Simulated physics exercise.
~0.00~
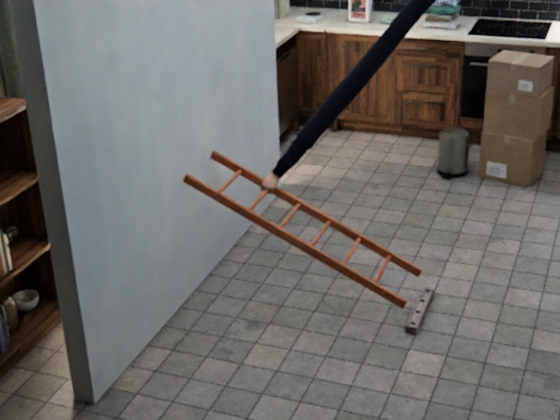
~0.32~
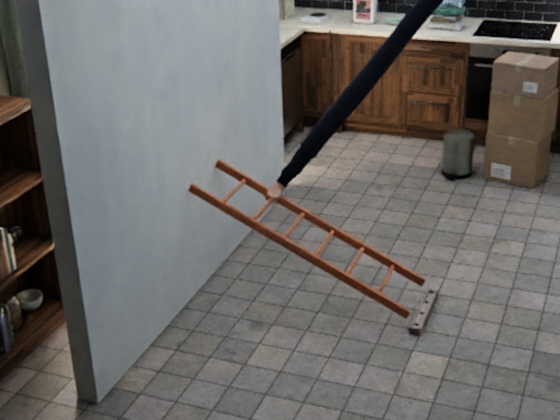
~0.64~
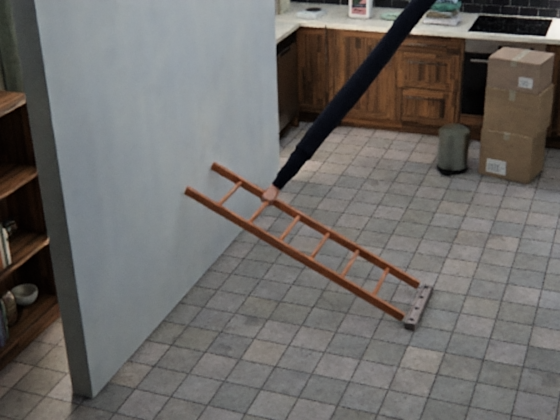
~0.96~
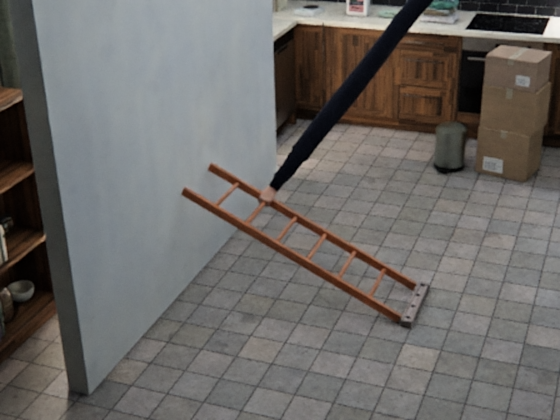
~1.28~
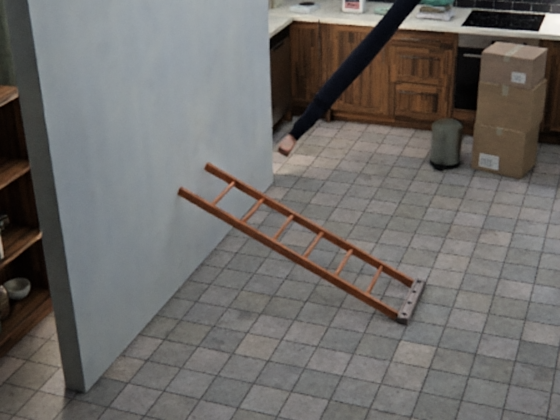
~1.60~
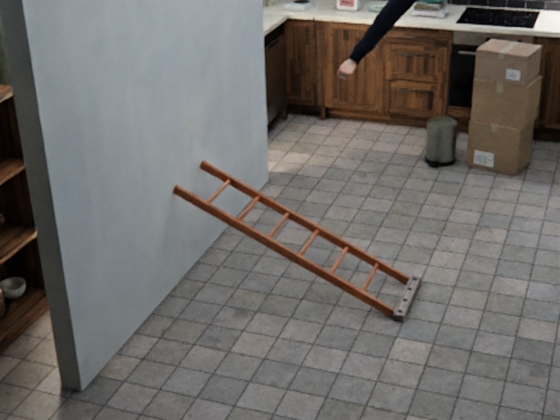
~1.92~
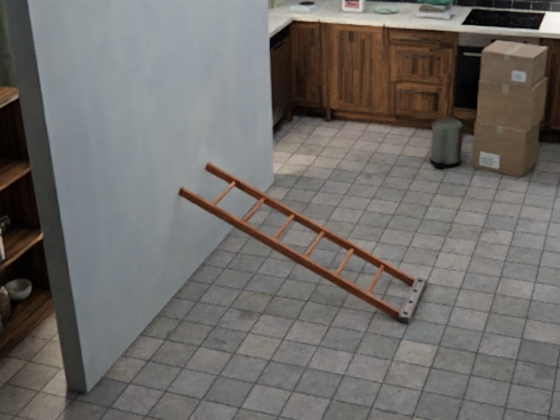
An orange ladder-like rack was held at a slant by a hand reaching in from above and lowered slightly until its foot sat against a batten on the tiled floor; the hand let go and drew away, and the rack stayed leaning by the pale wall.
